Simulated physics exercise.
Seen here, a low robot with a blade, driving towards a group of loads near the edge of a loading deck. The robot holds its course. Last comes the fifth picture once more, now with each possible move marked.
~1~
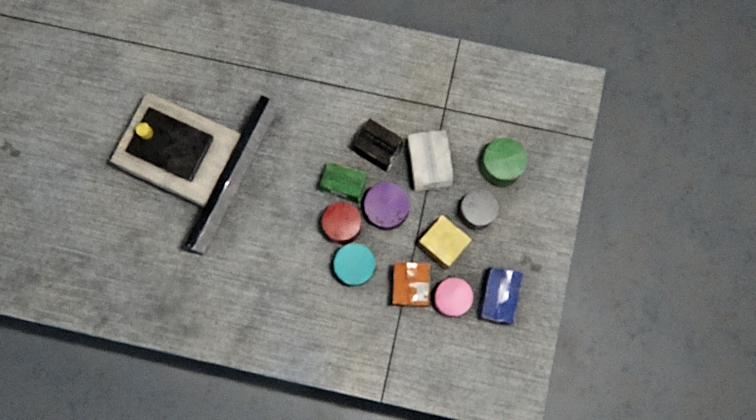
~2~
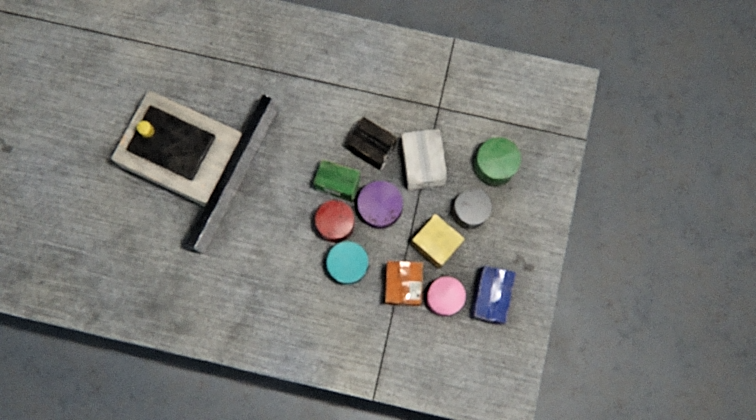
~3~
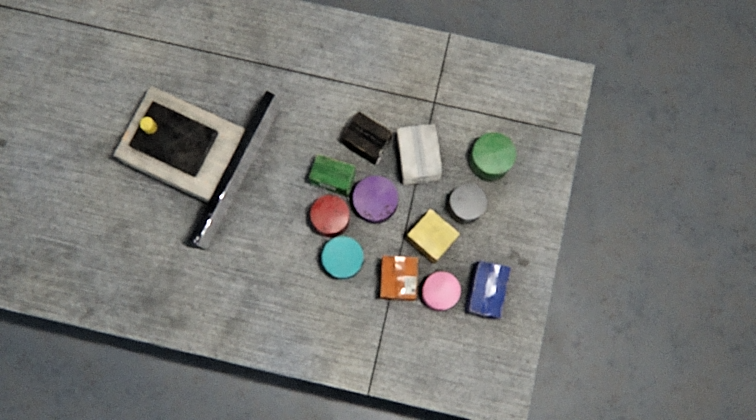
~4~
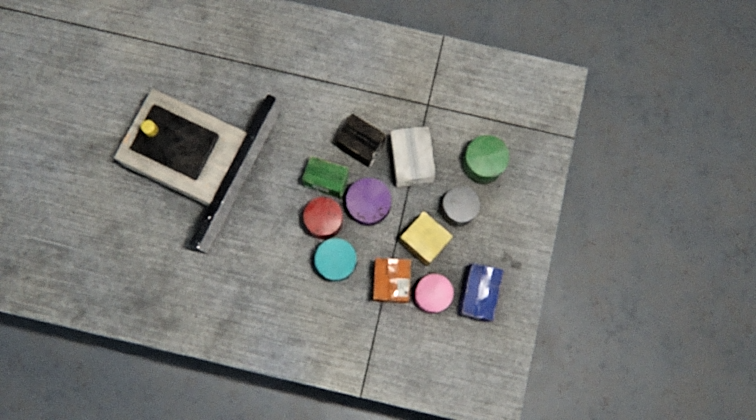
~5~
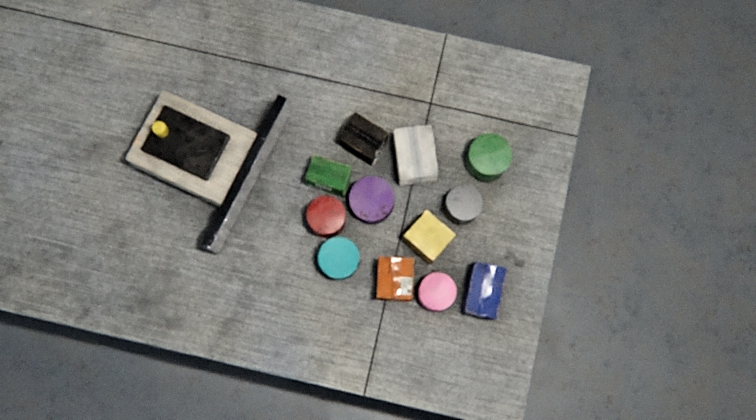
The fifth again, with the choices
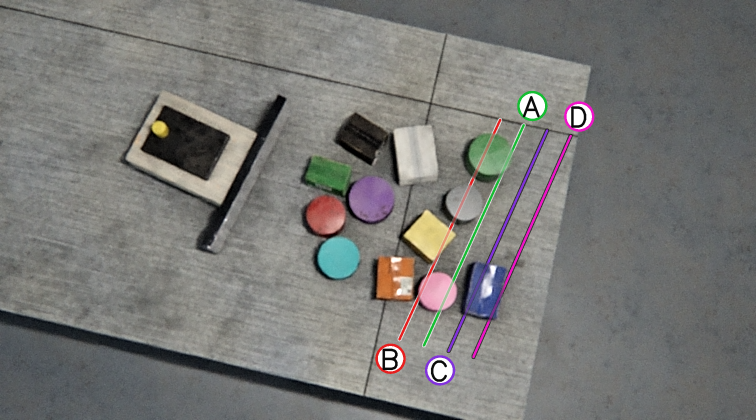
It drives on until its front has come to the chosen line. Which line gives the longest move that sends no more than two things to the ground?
It should halt at A.
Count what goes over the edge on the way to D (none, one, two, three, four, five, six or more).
Six or more.
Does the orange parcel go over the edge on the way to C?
No.
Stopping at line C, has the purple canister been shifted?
Yes.
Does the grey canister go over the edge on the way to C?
Yes.
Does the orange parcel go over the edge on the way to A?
No.
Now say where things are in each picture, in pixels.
White parcel (430, 161); green canister (503, 163); grey canister (478, 211), in the first frame.
Robot (176, 145); purple canister (380, 205), in the second frame.
Robot (179, 141); pink canister (440, 291), in the third frame.
Robot (180, 144); turquoise pail (336, 261), in the fourth frame.
Robot (191, 145); orange parcel (395, 280); green parcel (329, 176); yellow crate (429, 237), in the fifth frame.
On the marked copy, A at (475, 232); B at (451, 227); C at (499, 238); D at (524, 243).
Taking A. A third of the way, robot (273, 164); black parcel (382, 143); white parcel (423, 157).
Two thirds of the way, robot (356, 183); green canister (542, 179); blue parcel (513, 315).
When it is over, robot (421, 198); green canister over the edge; blue parcel over the edge; two fallen.
As for the rest, B is within the limit but short; C drops four; D drops eight.
